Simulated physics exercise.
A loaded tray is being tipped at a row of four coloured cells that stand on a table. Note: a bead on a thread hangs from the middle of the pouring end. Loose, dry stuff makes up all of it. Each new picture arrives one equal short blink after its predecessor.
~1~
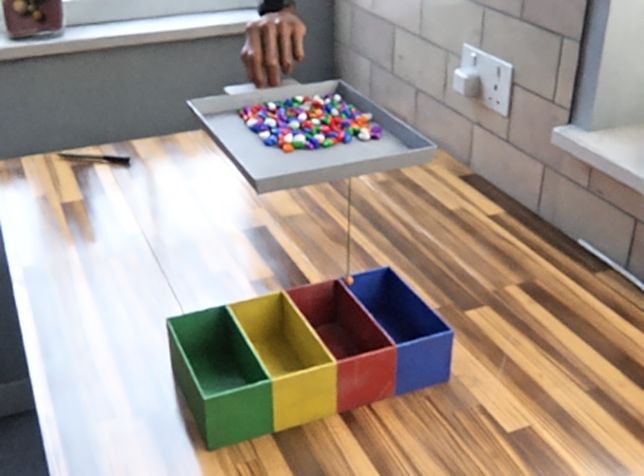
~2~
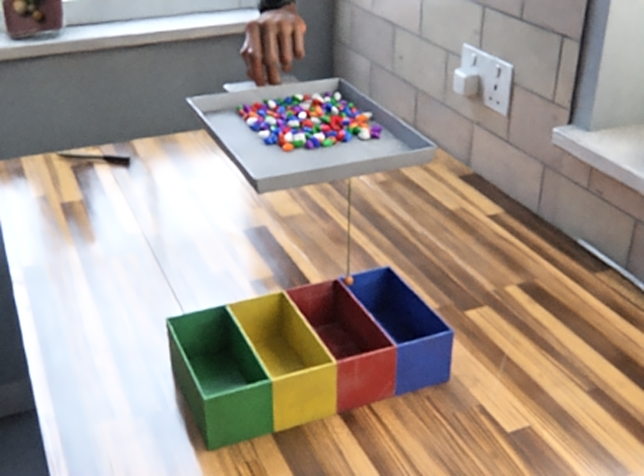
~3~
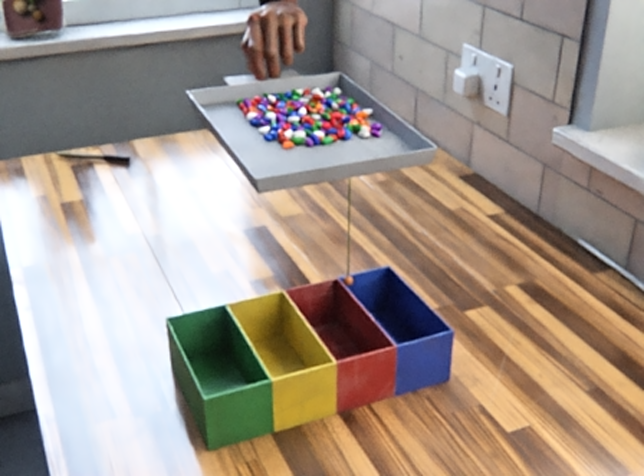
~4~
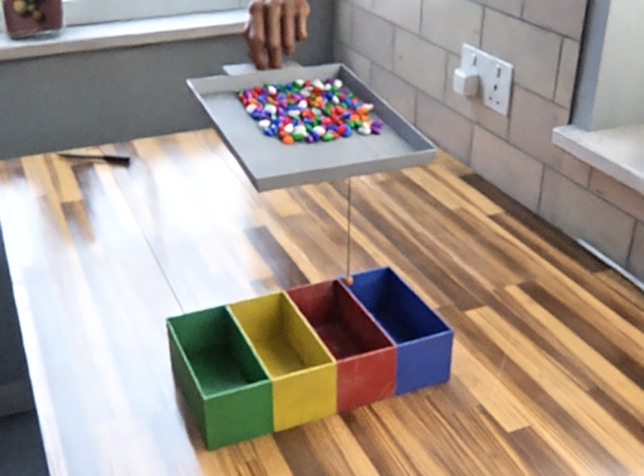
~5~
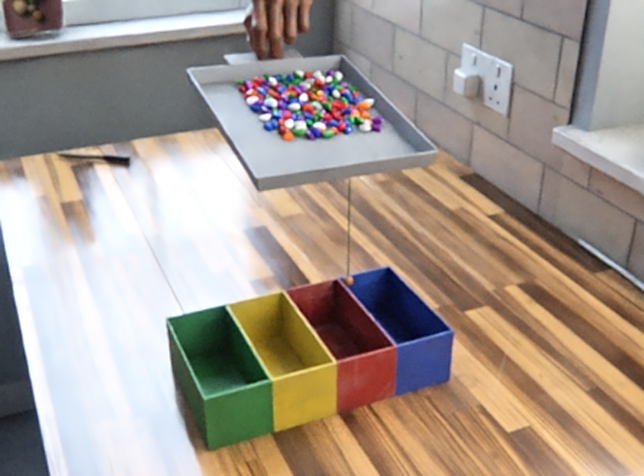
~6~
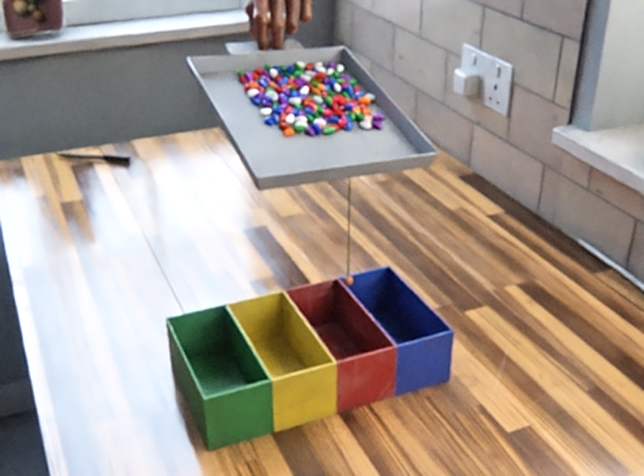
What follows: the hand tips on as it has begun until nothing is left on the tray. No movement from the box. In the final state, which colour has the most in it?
Most ends up in blue.
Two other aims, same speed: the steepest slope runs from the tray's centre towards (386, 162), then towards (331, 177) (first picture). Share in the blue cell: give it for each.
The first comes to 20 %, while the second comes to 20 %.
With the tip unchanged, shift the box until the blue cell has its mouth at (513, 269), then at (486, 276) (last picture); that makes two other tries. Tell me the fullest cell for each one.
The first position gives yellow, and the second gives the red one.
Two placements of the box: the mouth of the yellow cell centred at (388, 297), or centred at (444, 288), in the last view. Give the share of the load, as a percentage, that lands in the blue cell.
About 0 per cent first, then about 0 per cent.
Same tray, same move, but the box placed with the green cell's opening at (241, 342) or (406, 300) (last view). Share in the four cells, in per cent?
80 % for the first, 80 % for the second.
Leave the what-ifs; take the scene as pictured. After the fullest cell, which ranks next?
Second place: Red.
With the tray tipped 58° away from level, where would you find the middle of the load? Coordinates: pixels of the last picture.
Look close to (375, 137) in the last picture.
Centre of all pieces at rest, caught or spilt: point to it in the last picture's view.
Around (418, 354).
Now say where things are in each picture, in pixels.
The first frame shows corners of the pouring end at (258, 177) and (432, 146), level; middle of the load at (300, 122), jelly beans; bead on its thread at (348, 281); green cell at (240, 410); yellow cell at (305, 392); red cell at (366, 375); blue cell at (424, 358).
The second frame shows corners of the pouring end at (258, 177) and (432, 146), level; middle of the load at (300, 121).
The third frame shows corners of the pouring end at (258, 176) and (432, 147), tipped barely, lowest at the right corner; middle of the load at (300, 116).
The fourth frame shows corners of the pouring end at (259, 175) and (433, 148), tipped a little, lowest at the right corner; middle of the load at (300, 110).
The fifth frame shows corners of the pouring end at (260, 175) and (433, 150), tipped a little, lowest at the right corner; middle of the load at (301, 104).
The sixth frame shows corners of the pouring end at (260, 174) and (434, 151), tipped a little, lowest at the right corner; middle of the load at (302, 97); green cell at (240, 410); yellow cell at (305, 392); red cell at (366, 375); blue cell at (424, 358).
Soon after the last picture, tray tipped steeply; nearly all on the tray; a stray few falling or outside the box.
A little later, tray tipped right over; about two thirds on the tray; a stray few in the blue cell; about a quarter falling or outside the box.
Later still, tray tipped past a quarter turn; about a third in the blue cell; a small part in the red cell; about half falling or outside the box.
At rest, tray tipped past a quarter turn; about a third in the blue cell; a small part in the red cell; none in the green cell; none in the yellow cell; about half outside the box.
